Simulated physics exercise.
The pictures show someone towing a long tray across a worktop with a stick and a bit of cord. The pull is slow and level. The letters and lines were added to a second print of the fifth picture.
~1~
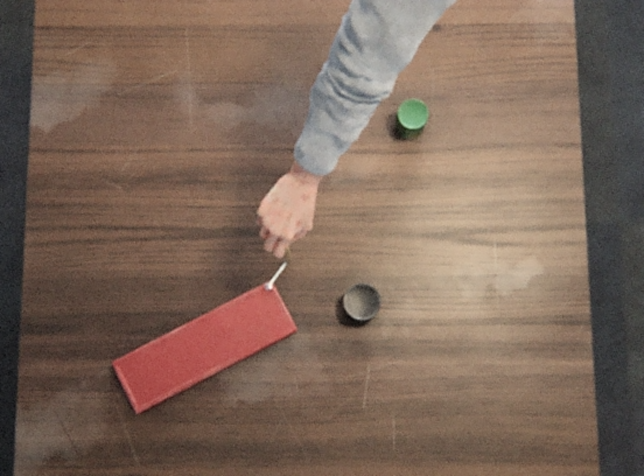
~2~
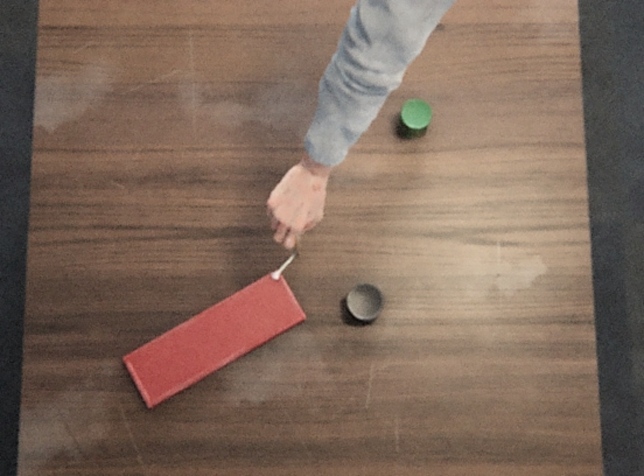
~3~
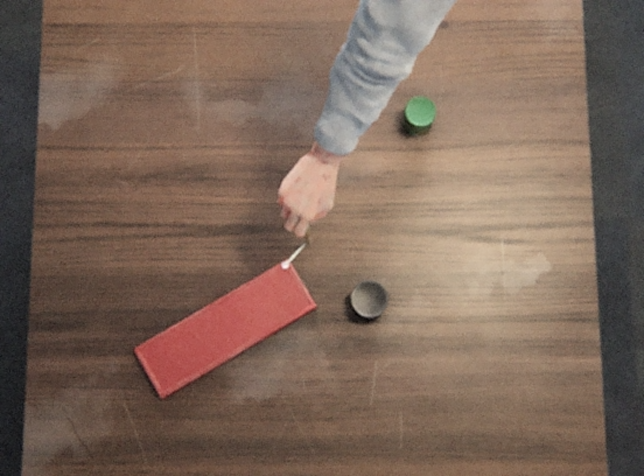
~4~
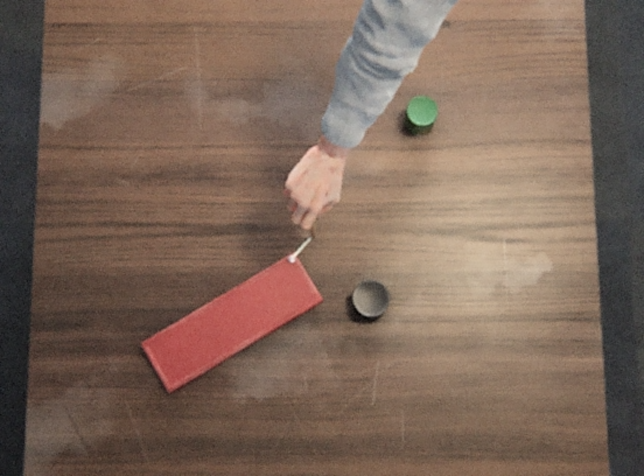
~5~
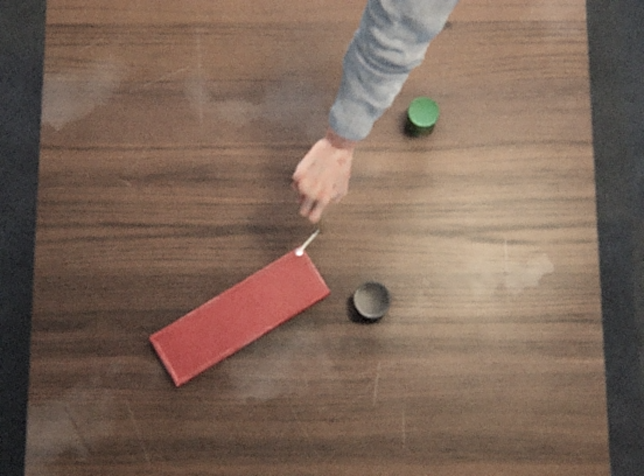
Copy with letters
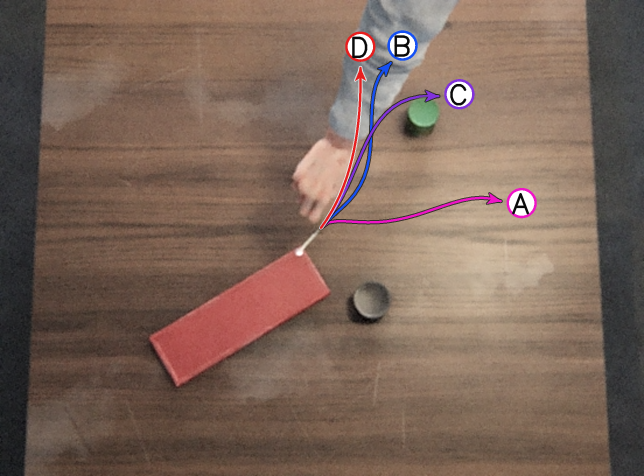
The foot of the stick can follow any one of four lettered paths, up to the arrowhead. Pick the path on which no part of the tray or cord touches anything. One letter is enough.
With D nothing is hit.
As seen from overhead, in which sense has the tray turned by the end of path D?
Anticlockwise.
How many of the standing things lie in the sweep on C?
In all, one.
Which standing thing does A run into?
It meets the black tub.
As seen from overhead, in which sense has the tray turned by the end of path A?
It turns clockwise.
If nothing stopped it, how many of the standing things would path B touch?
One.
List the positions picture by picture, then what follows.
The first frame shows green jar (411, 120); black tub (362, 303); red tray (205, 346).
The second frame shows red tray (214, 338); green jar (415, 119).
The third frame shows red tray (225, 328); green jar (419, 117).
The fourth frame shows red tray (232, 322); green jar (421, 116).
The fifth frame shows red tray (240, 315); green jar (422, 117); black tub (372, 301).
On the marked copy, A from (321, 228) via (416, 215) to (501, 201); B from (321, 228) via (370, 150) to (391, 63); C from (321, 228) via (366, 144) to (438, 96); D from (321, 228) via (354, 150) to (360, 68).
Following D. Soon after the start, foot of the stick (348, 173), middle of the tray (279, 267).
Later, foot of the stick (359, 114), middle of the tray (307, 215).
In the end, foot of the stick (360, 62), middle of the tray (324, 168); nothing has been touched.
As for the rest, A meets the black tub; B meets the green jar; C meets the green jar.
